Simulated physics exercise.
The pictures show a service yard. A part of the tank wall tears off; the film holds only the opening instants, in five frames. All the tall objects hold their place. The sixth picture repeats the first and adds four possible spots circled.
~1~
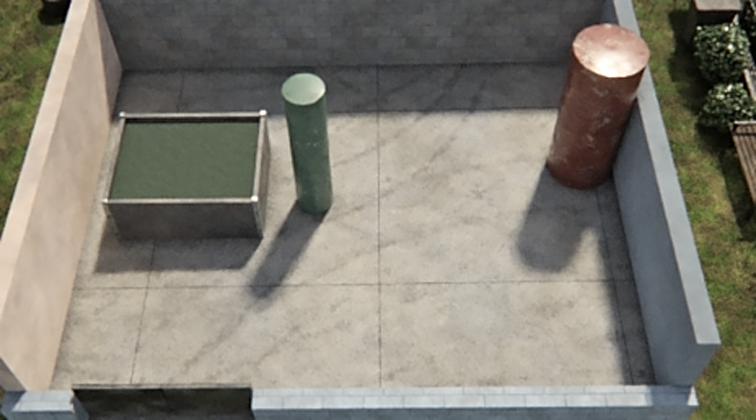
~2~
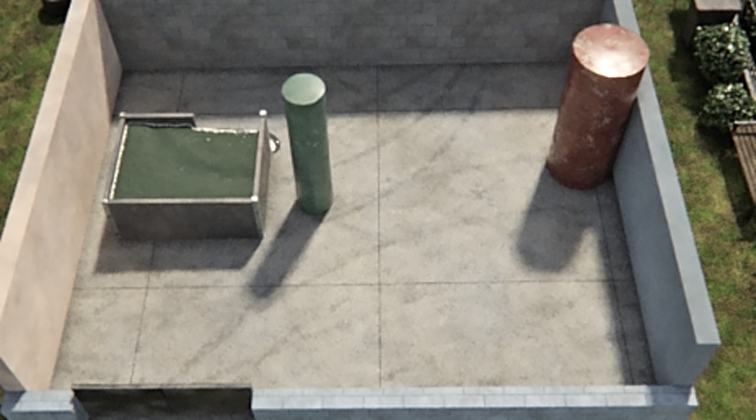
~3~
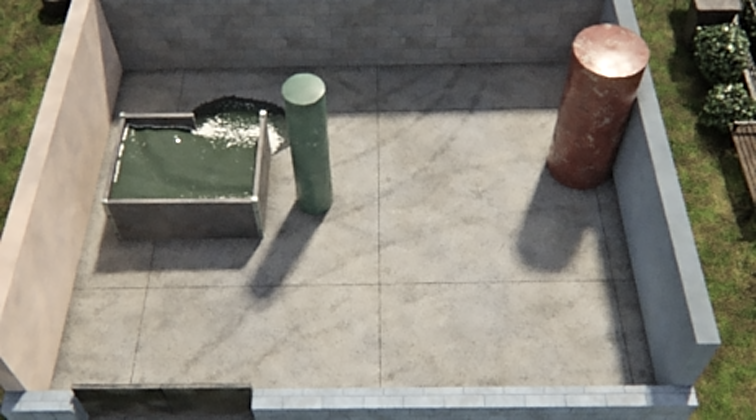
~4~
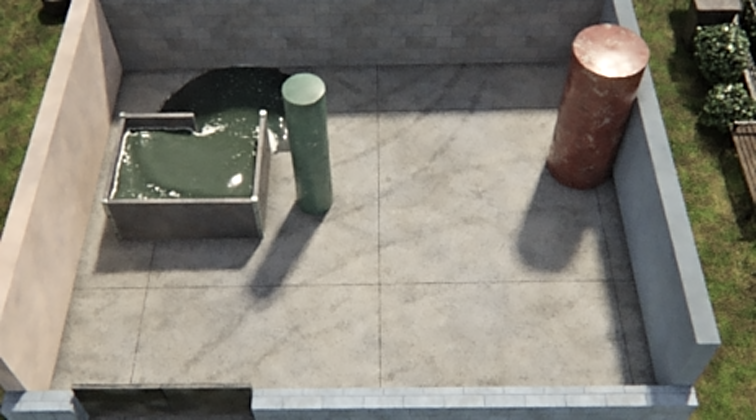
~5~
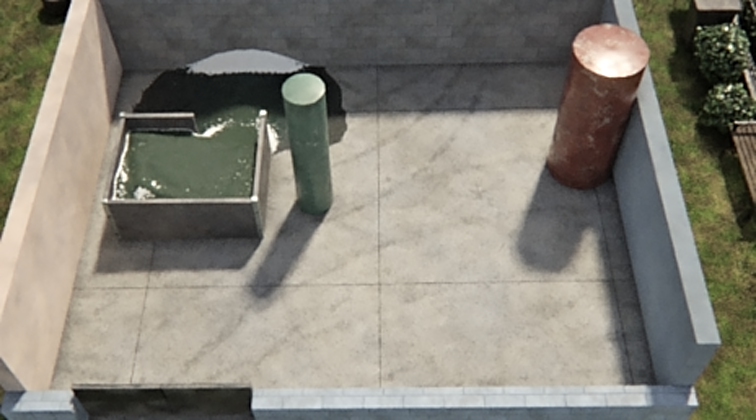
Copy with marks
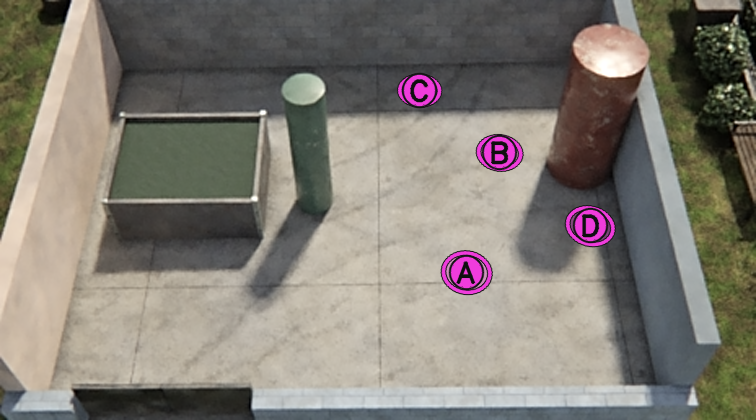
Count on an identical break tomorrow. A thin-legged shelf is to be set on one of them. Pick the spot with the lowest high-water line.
Go for D.
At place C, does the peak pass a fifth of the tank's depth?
No, less.
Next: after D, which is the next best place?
Place A.
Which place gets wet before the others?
C.
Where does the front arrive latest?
A it is.
In magenta, A at (466, 272); B at (499, 152); C at (419, 90); D at (590, 225).
With A, the water peaks at about 8 % of the depth that stood in the tank.
With B, the water peaks at about 18 % of the depth that stood in the tank.
With C, the water peaks at about 15 % of the depth that stood in the tank.
With D, the water peaks at about 3 % of the depth that stood in the tank.
